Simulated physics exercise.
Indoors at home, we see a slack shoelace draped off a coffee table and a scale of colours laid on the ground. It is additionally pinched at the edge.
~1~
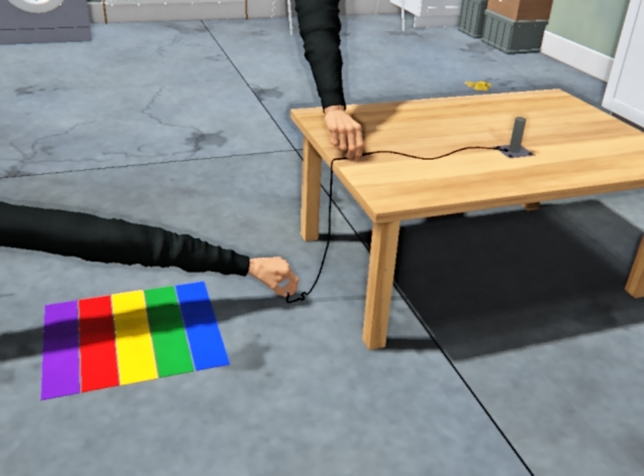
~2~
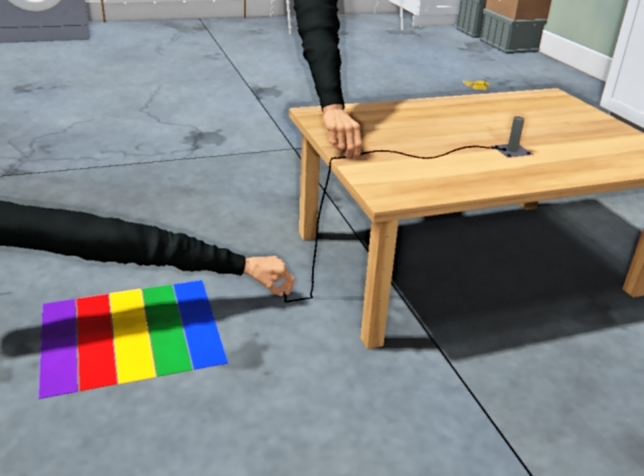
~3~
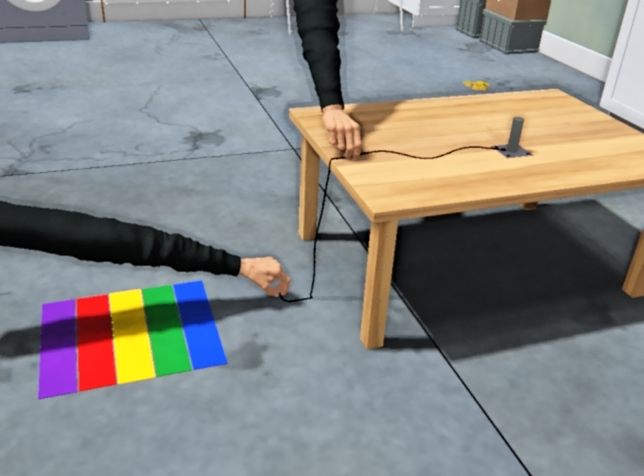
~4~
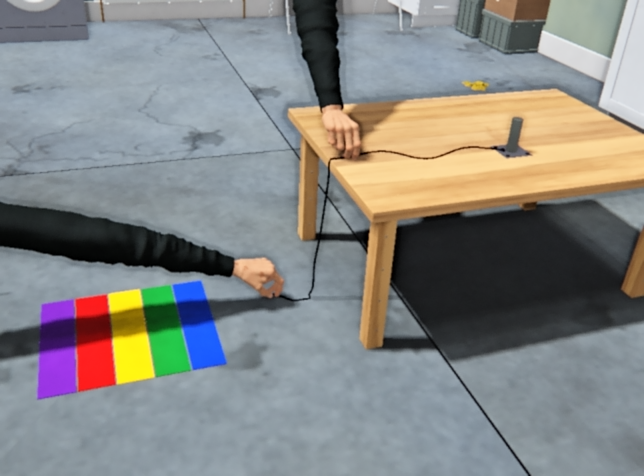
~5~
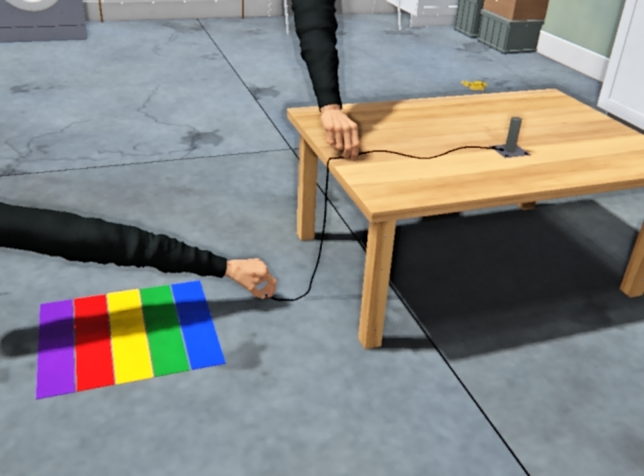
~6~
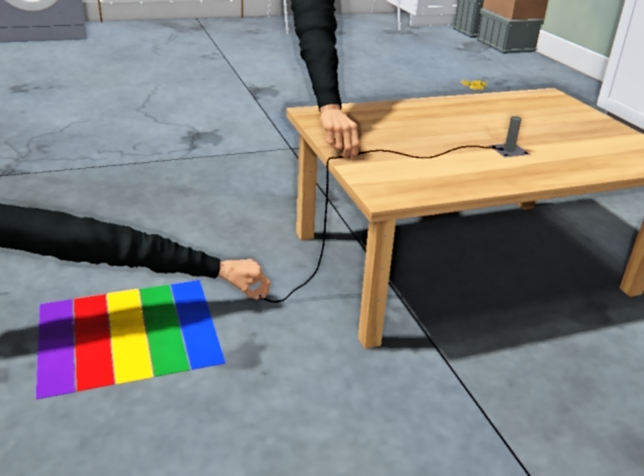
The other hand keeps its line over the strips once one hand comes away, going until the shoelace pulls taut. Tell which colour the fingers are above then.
They are above green.
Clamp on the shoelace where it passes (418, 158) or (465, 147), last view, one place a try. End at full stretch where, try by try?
Pixel positions per try: (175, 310); (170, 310).
Soon after, end near (225, 301); short of the strips.
After that, end near (187, 307); over blue.
At the stop, end near (164, 311); over green. It gets as far as the green strip.
